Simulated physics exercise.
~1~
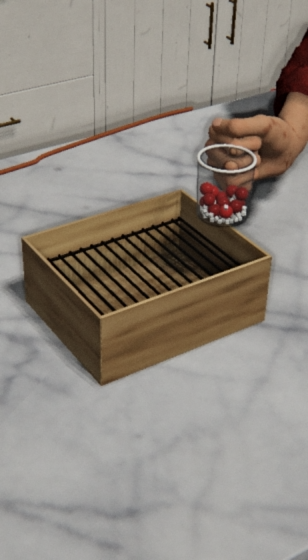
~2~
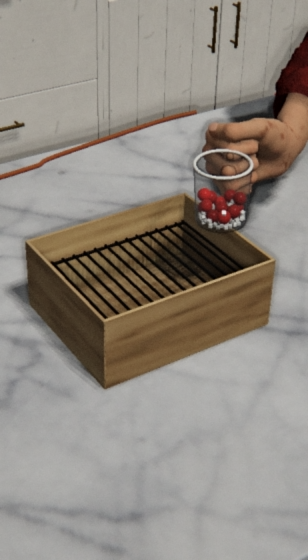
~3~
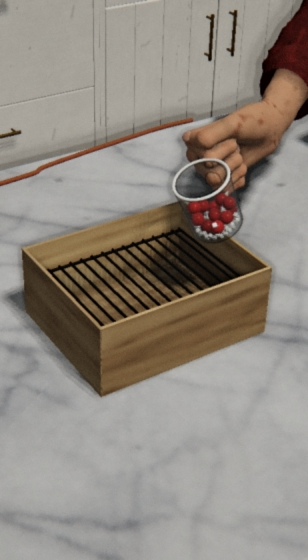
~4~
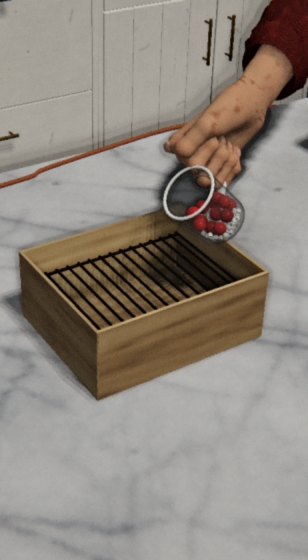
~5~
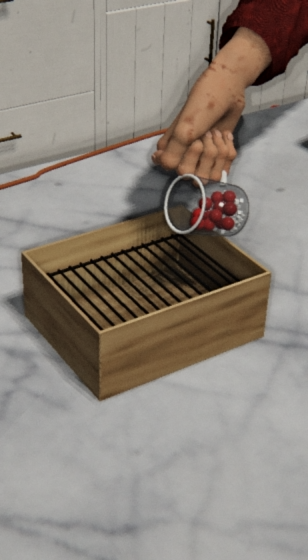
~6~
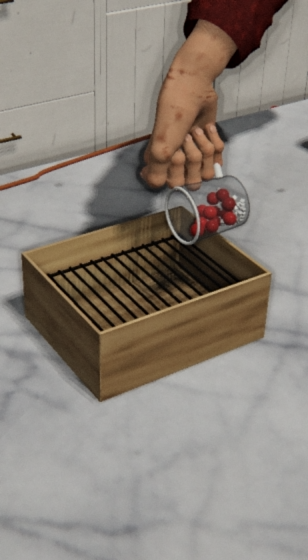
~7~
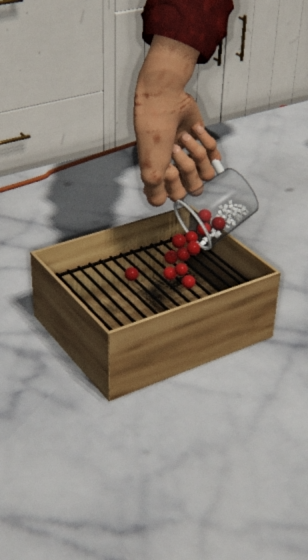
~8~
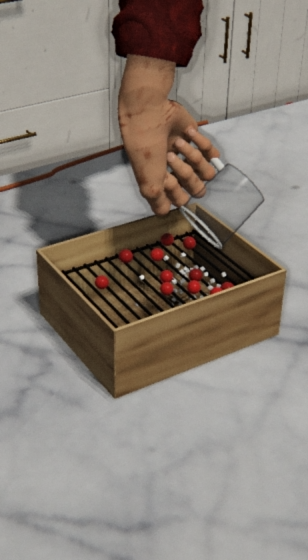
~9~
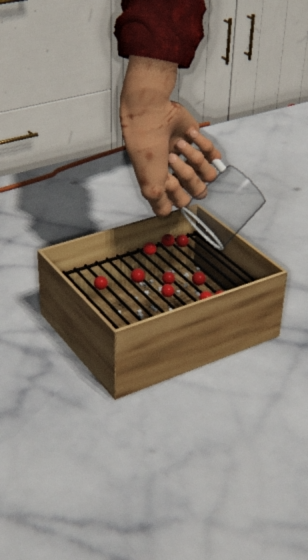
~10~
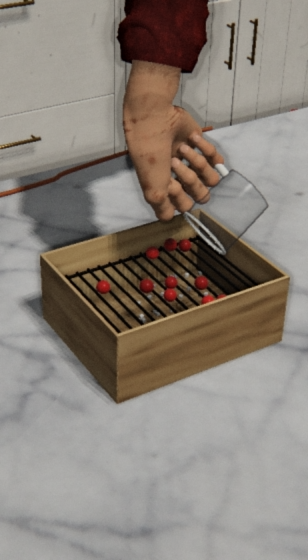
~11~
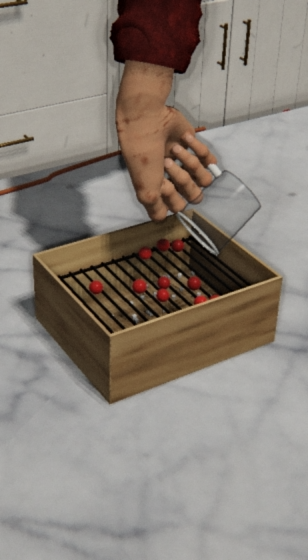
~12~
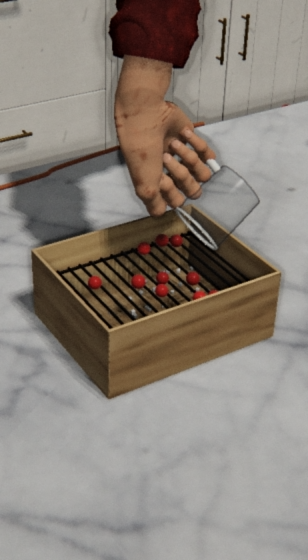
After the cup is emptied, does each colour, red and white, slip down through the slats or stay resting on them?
The small white beads slip down between the slats. The larger red balls stay resting on top of them.
